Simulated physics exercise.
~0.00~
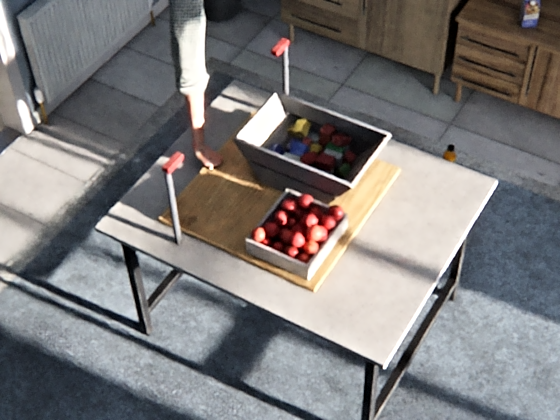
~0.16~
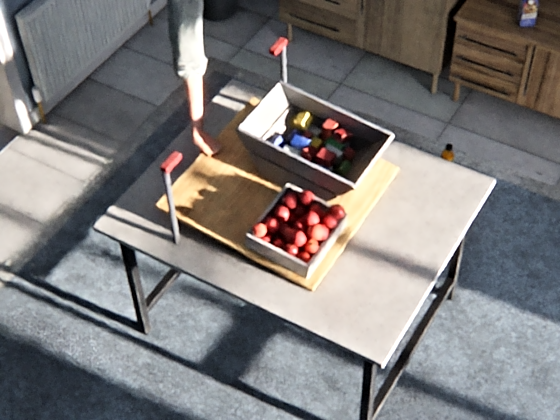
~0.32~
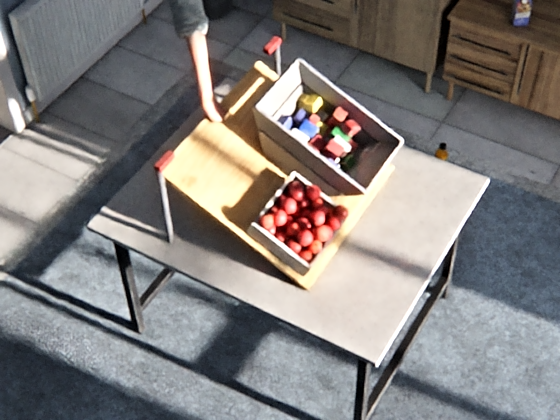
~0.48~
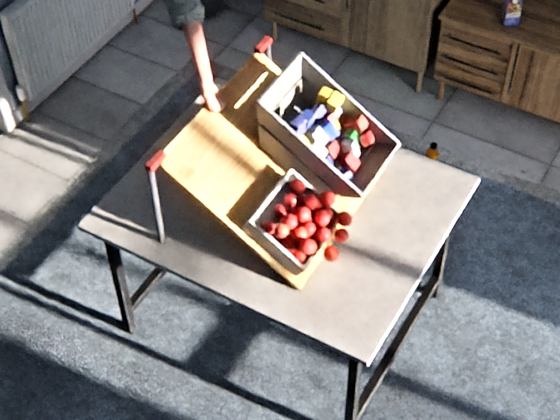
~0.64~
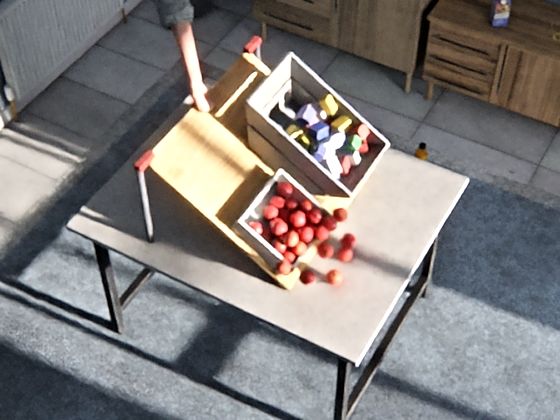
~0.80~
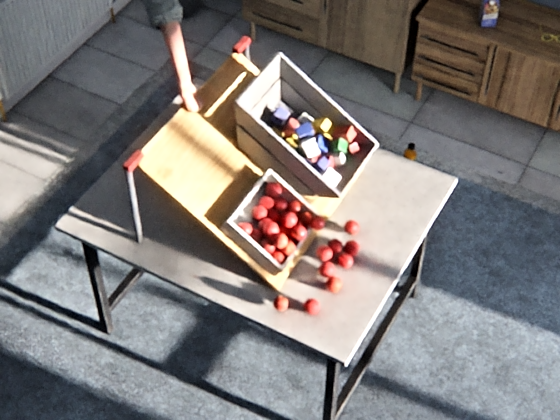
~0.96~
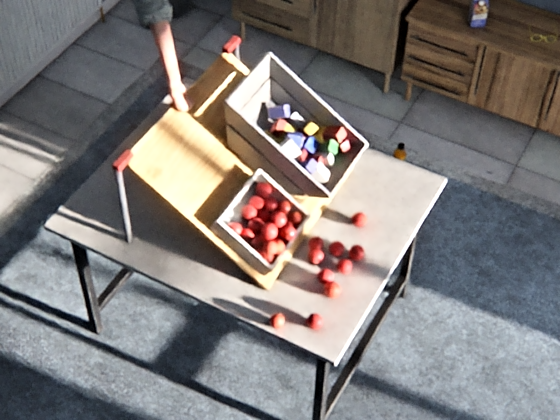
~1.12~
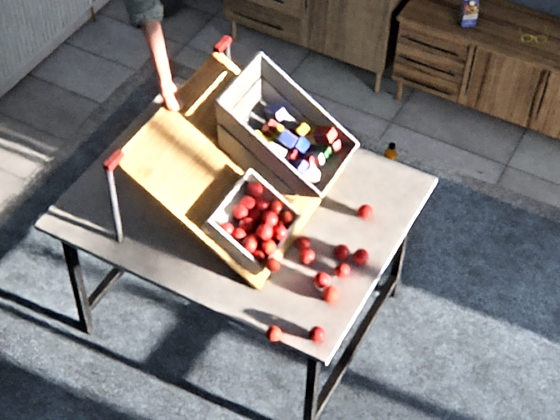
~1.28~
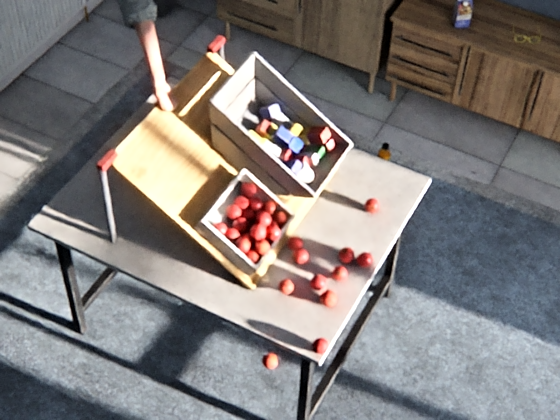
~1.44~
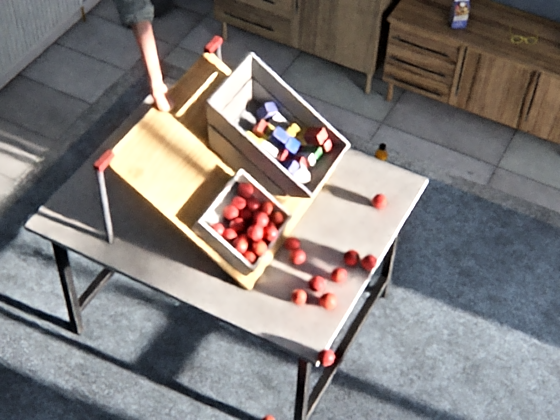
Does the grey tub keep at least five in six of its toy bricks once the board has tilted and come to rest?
Yes, the grey tub keeps its toy bricks, with fewer than one in six going out. The bricks are still inside it at the end, while a number of tomatoes have left the white tub.
